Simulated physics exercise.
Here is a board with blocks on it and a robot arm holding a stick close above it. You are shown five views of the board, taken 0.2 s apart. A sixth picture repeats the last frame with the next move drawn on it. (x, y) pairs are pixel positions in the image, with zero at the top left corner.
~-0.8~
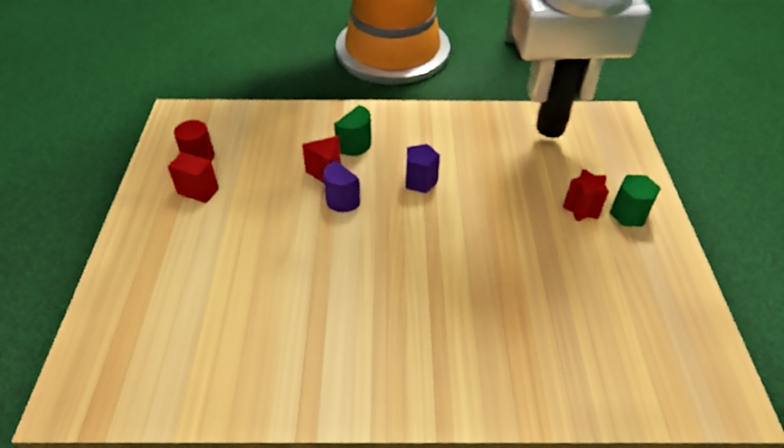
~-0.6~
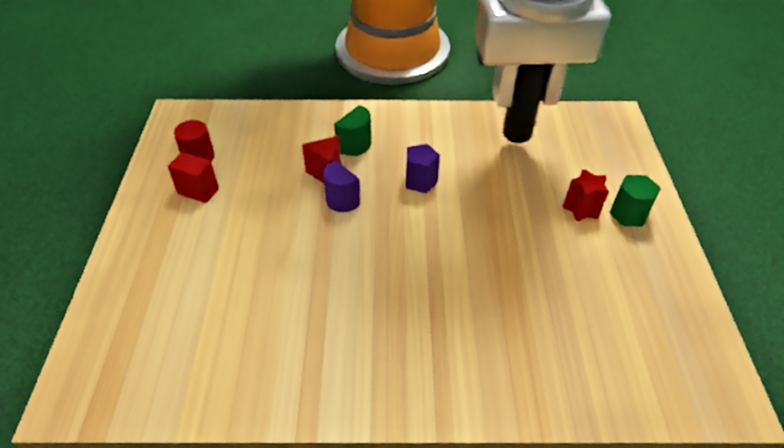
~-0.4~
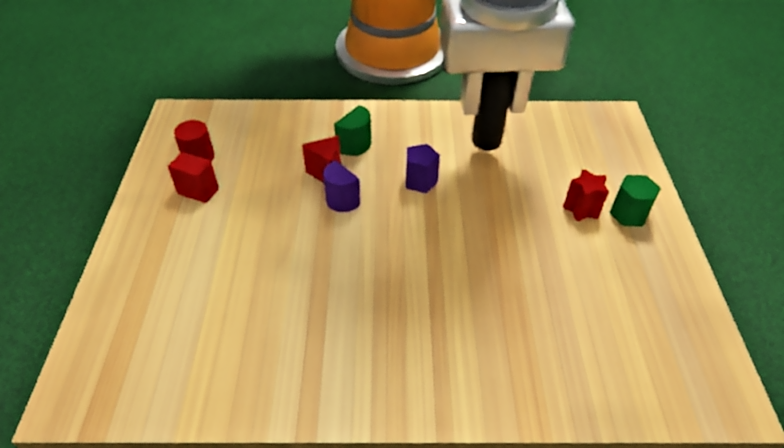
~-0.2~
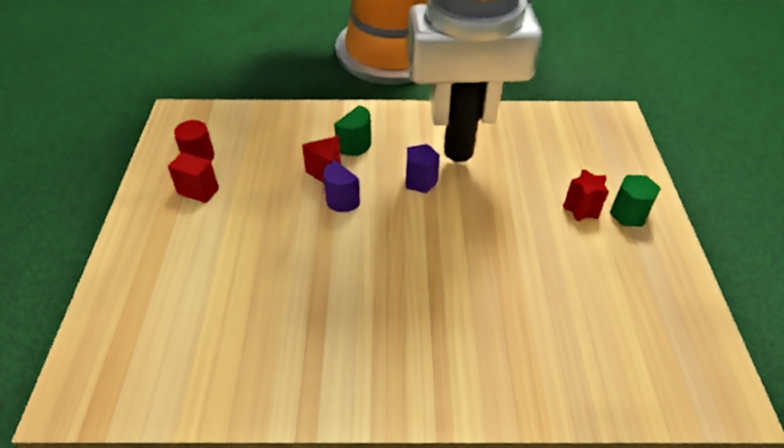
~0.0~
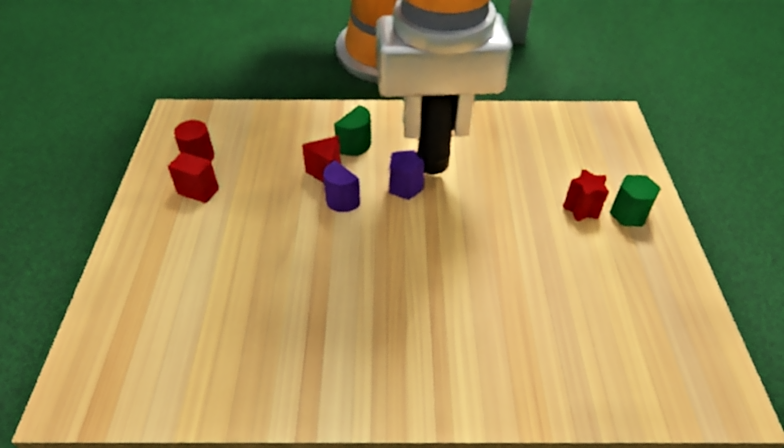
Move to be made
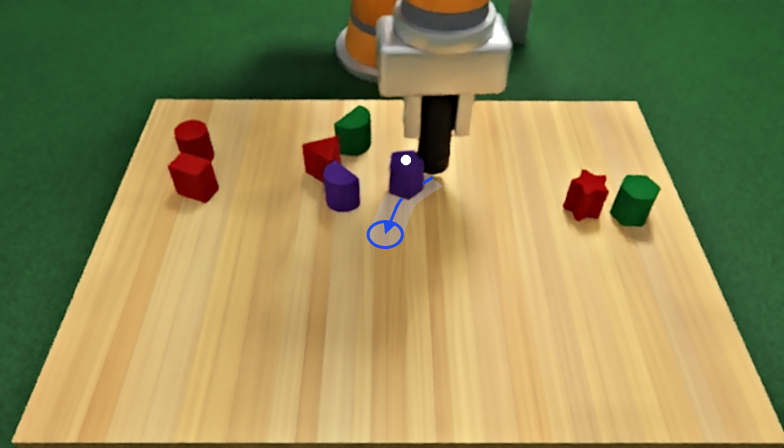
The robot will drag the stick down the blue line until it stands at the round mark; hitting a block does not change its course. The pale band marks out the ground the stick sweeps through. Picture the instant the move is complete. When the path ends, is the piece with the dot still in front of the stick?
No.
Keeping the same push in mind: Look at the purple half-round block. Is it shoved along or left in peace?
Well, the purple half-round block shifts from its place.
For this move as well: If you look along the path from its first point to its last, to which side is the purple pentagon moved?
It is pushed towards the right-hand side.
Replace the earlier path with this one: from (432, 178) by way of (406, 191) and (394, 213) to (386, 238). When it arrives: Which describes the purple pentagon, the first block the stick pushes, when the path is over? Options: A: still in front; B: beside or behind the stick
The one that fits is B, beside or behind the stick.
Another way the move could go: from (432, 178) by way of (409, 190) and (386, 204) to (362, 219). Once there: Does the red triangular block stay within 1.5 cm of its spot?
Yes - that is the case.
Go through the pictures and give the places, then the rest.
The first picture shows lower end of the stick at (550, 130), tops of blocks, red triangular block at (324, 146), purple half-round block at (339, 174), purple pentagon at (422, 154).
The second picture shows stick at (517, 135), blocks as before.
The third picture shows stick at (486, 142), blocks as before.
The fourth picture shows stick at (459, 153), blocks as before.
The fifth picture shows stick at (433, 165), red triangular block at (324, 146), purple half-round block at (339, 174), purple pentagon at (406, 160).
The drawn path runs from (432, 178) via (410, 192) and (395, 211), ending at (385, 234); the dot is on the purple pentagon.
On the path given first. Halfway along, stick at (400, 188); purple half-round block at (335, 176), turned 20° clockwise; purple pentagon at (368, 178), turned 25° clockwise.
At the end, stick at (385, 222); red triangular block not moved; purple half-round block at (329, 178), turned 45° clockwise; purple pentagon at (359, 187), turned 50° clockwise.
